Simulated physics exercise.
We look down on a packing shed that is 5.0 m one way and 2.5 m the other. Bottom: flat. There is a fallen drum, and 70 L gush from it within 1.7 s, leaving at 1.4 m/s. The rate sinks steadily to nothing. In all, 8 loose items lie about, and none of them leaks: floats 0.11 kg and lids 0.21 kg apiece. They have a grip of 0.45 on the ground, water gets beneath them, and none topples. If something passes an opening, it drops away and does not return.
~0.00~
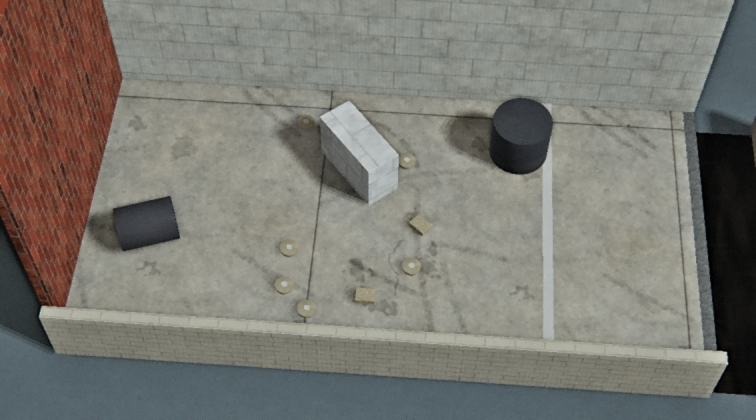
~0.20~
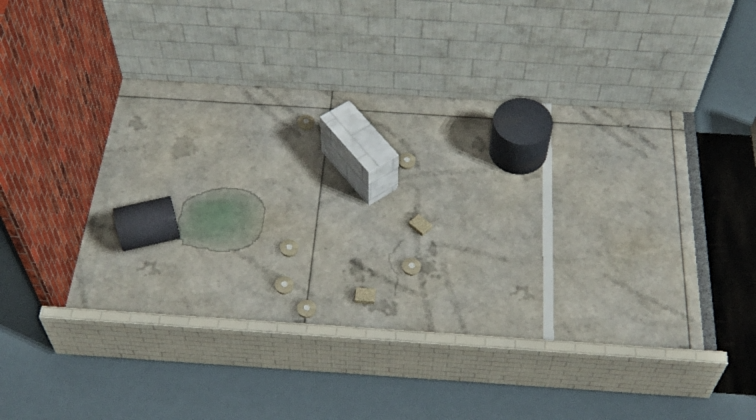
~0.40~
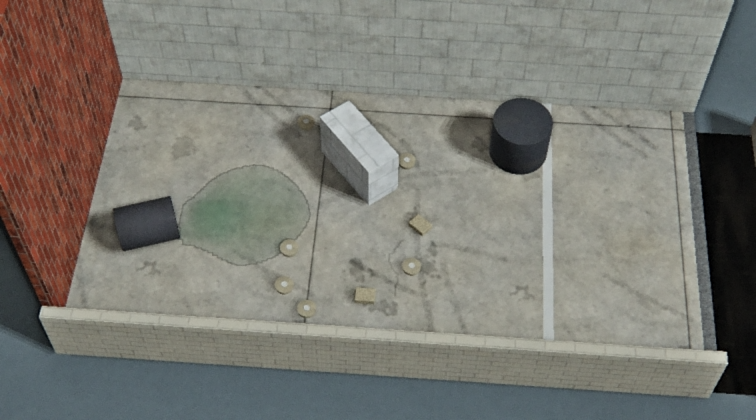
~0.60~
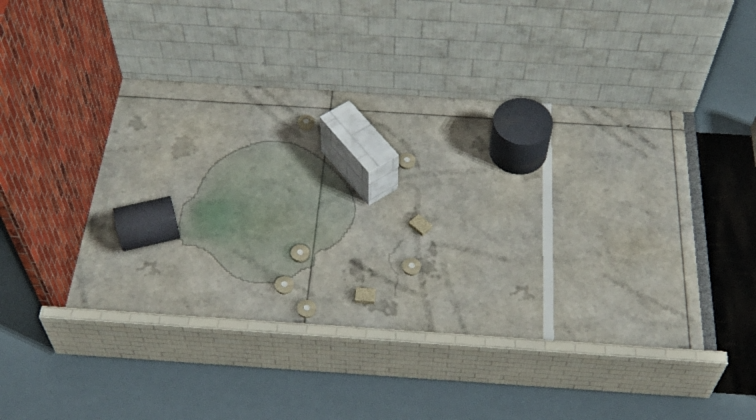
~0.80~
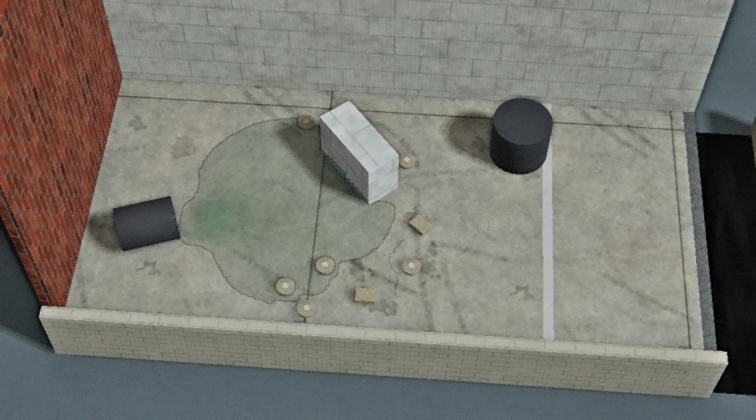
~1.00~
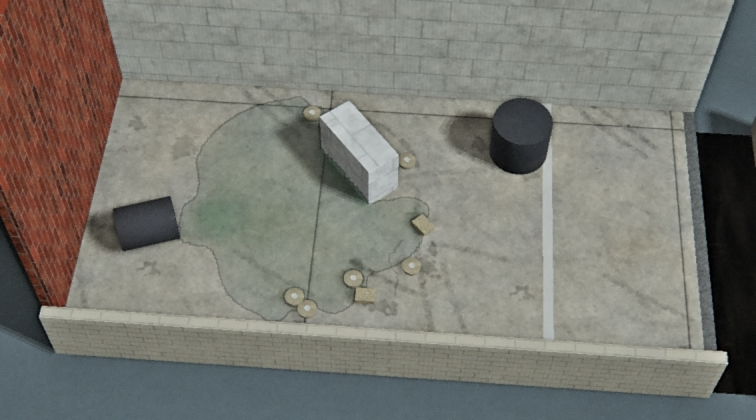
A walled concrete floor is seen from high above, with a red brick wall at left and a pale block wall behind. A dark drum lies on its side at left, a white block leans mid-floor, a dark cylinder stands right, and small pale discs and tan pieces lie scattered. Greenish water spreads rightward from the fallen drum, rounds the block, and slides a few discs along.
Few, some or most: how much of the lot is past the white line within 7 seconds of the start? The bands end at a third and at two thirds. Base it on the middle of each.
That comes to from one to two thirds.
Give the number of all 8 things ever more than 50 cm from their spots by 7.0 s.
Count: 7.
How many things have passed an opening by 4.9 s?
The answer is 2.
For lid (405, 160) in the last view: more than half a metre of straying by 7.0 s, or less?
Answer: Under.
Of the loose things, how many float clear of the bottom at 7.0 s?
1 at that moment.
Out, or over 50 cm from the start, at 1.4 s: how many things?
At that time I count 1.
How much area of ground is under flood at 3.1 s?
Wet area: Approx. 5.5 m2.
After 1.4 s 0 of 8 are over the mark; 2 afloat.
After 3.1 s 3 of 8 are over the mark; 4 afloat.
After 4.9 s 4 of 8 are over the mark; 3 afloat.
After 7.0 s 4 of 8 are over the mark; 1 afloat.
